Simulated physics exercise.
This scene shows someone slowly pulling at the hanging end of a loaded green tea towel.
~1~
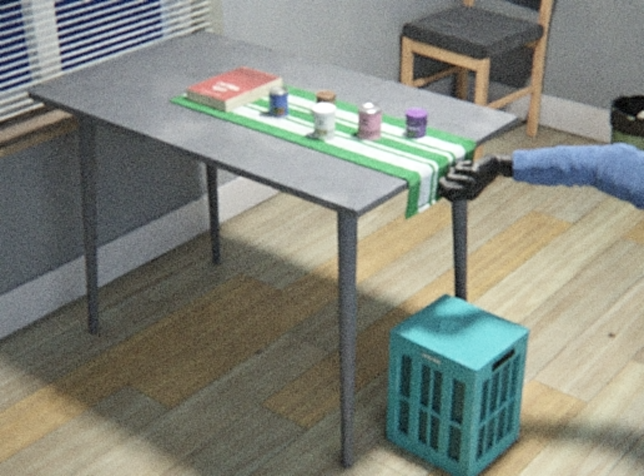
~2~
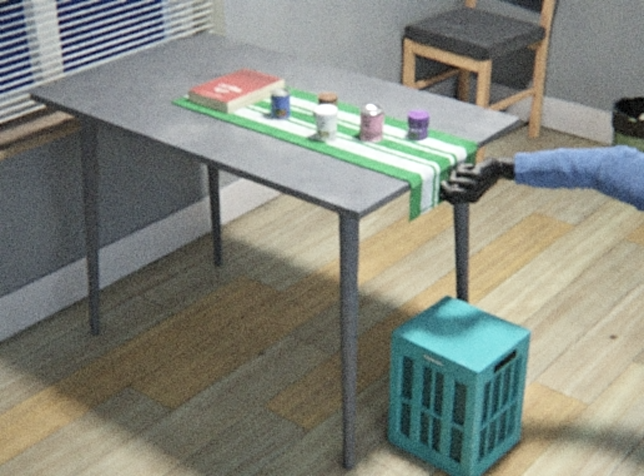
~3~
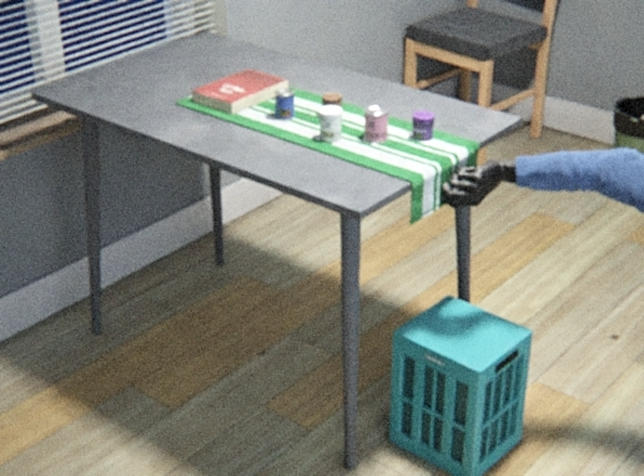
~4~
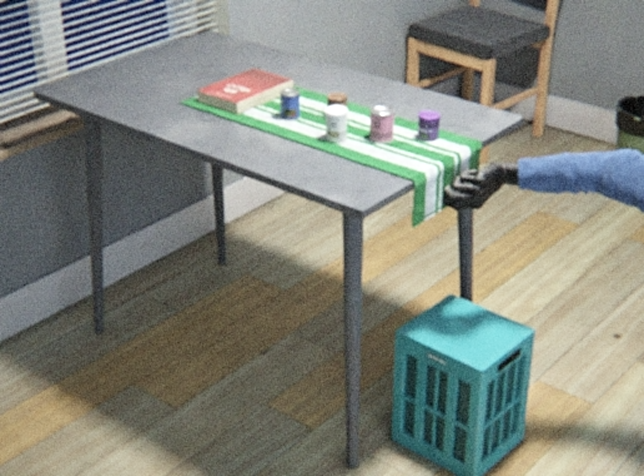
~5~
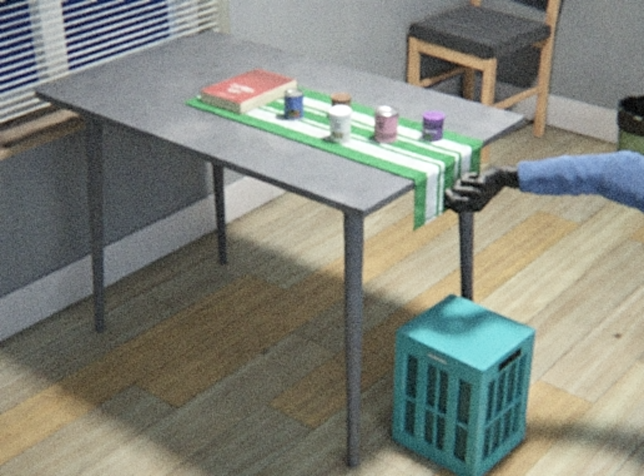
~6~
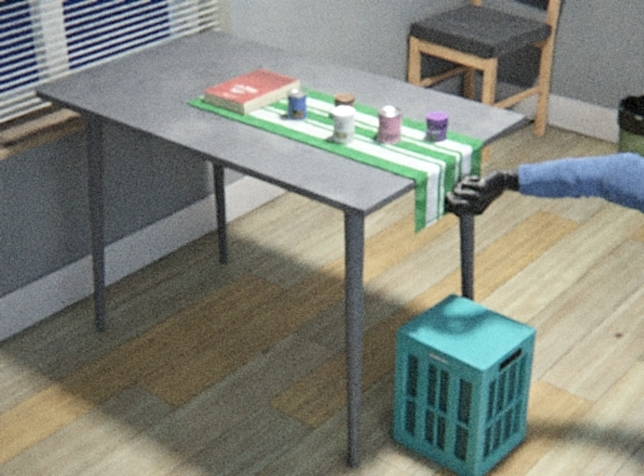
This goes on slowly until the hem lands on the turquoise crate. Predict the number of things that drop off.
The number is three.
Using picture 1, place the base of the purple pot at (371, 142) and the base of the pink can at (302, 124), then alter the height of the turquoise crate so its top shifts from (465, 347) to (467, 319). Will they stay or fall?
Outcome for the purple pot: It is lost. Outcome for the pink can: It stays.
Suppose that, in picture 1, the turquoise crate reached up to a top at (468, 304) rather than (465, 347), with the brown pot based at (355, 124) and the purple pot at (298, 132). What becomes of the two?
First the brown pot: It is still up there. Then the purple pot: It is still up there.
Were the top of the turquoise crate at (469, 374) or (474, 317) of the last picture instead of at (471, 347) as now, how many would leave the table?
Counting them gives 4 and 2.
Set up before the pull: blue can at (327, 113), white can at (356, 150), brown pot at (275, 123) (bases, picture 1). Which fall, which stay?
Outcome: Blue can stays aboard, white can falls away, brown pot stays aboard.
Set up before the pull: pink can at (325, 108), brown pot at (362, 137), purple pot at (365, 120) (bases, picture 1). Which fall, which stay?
Here's how it goes: The pink can remains in place, the brown pot leaves the top and the purple pot leaves the top.
Soon after, hem near (446, 272); purple pot gone.
Then, hem on the crate; purple pot, pink can and white can gone.
At rest, hem on the crate; purple pot, pink can and white can gone. The count of fallen things is three.
